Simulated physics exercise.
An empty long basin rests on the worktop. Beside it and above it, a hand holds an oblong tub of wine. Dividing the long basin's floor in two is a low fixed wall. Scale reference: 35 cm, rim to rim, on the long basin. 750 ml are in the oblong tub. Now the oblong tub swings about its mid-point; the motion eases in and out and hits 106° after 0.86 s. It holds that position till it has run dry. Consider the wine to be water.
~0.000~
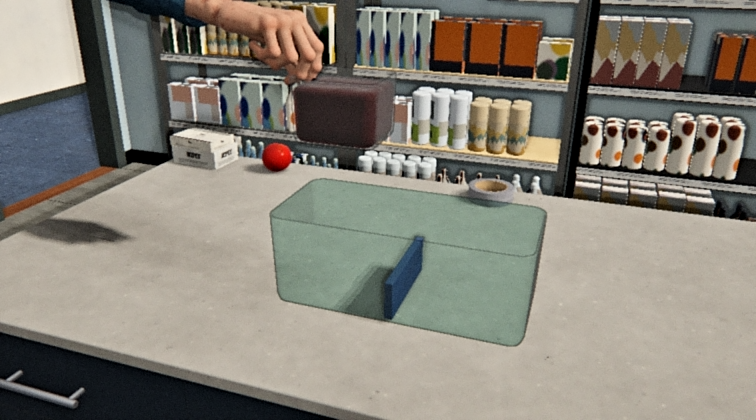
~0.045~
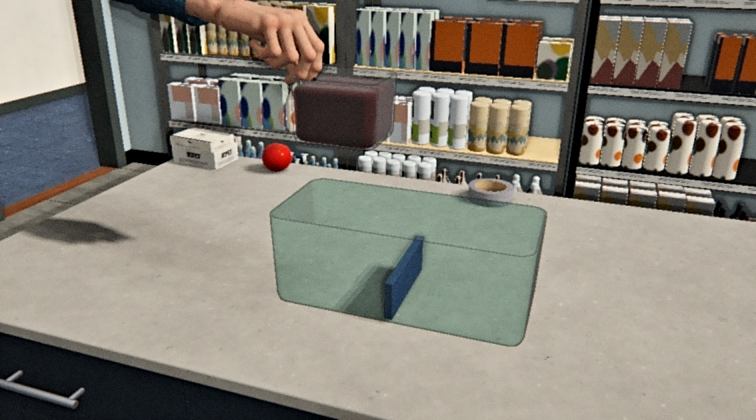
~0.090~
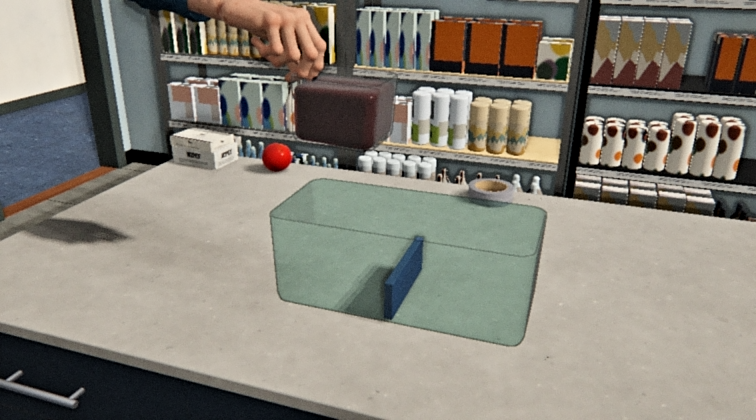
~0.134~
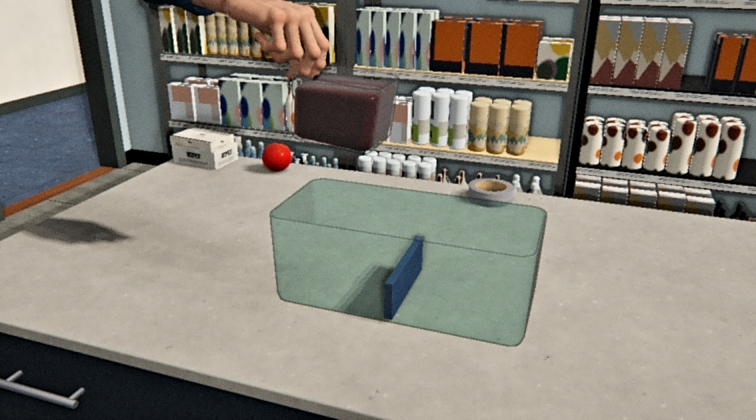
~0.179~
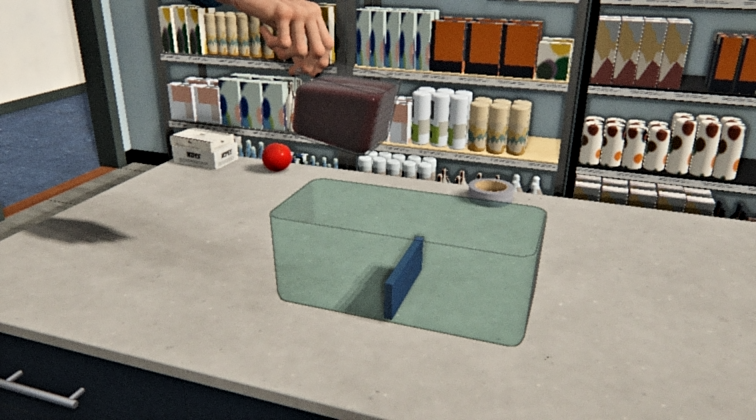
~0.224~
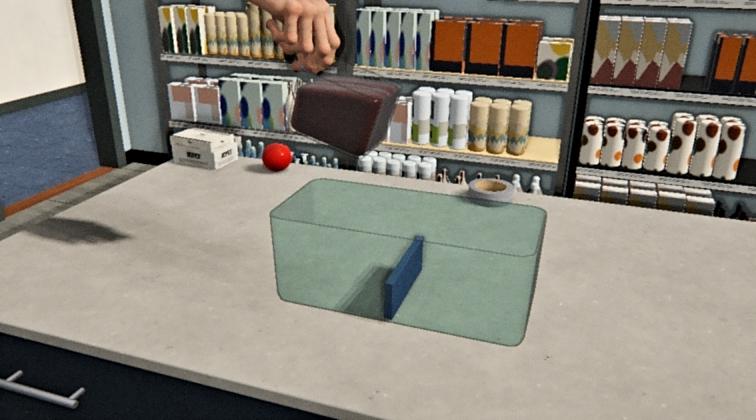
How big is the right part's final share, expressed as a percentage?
Some 94 per cent.
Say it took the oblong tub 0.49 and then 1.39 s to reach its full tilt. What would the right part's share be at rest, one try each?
Around 95 per cent first, around 95 per cent next.
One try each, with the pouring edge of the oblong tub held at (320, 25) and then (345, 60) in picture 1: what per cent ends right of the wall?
10 then 50 %.
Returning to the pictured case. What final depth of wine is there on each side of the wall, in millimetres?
Depths: Left near 2 mm, right near 28 mm.
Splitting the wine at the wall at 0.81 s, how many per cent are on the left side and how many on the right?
Left roughly 2, right roughly 78.
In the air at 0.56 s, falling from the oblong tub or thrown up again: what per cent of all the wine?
Near 34 per cent of it all.
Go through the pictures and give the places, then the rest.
The first frame shows tilt 0°; pouring edge (387, 80); surface from (308, 81) to (387, 87); the long basin's rim runs from (292, 197) to (542, 233); the wall's top is at (405, 260).
The second frame shows tilt 1°; pouring edge (387, 80); surface from (308, 81) to (387, 88).
The third frame shows tilt 3°; pouring edge (388, 82); surface from (309, 81) to (388, 89).
The fourth frame shows tilt 6°; pouring edge (390, 85); surface from (309, 81) to (389, 89).
The fifth frame shows tilt 11°; pouring edge (391, 89); surface from (310, 80) to (390, 91).
The sixth frame shows tilt 17°; pouring edge (393, 95); surface from (310, 83) to (394, 91).
Then, 0.56 s in, the tilt is 78° and 54 per cent is still to pour, 0 is left of the wall and 13 right of it.
Then, 0.81 s in, the tilt is 105° and 10 per cent is still to pour, 2 is left of the wall and 78 right of it.
Then, 1.08 s in, the tilt is 106° and 0 per cent is still to pour, 6 is left of the wall and 92 right of it.
Then, 1.36 s in, the tilt is 106° and 0 per cent is still to pour, 6 is left of the wall and 94 right of it.
Finally, 6 per cent lies left of the wall, 94 right of it and 0 outside.
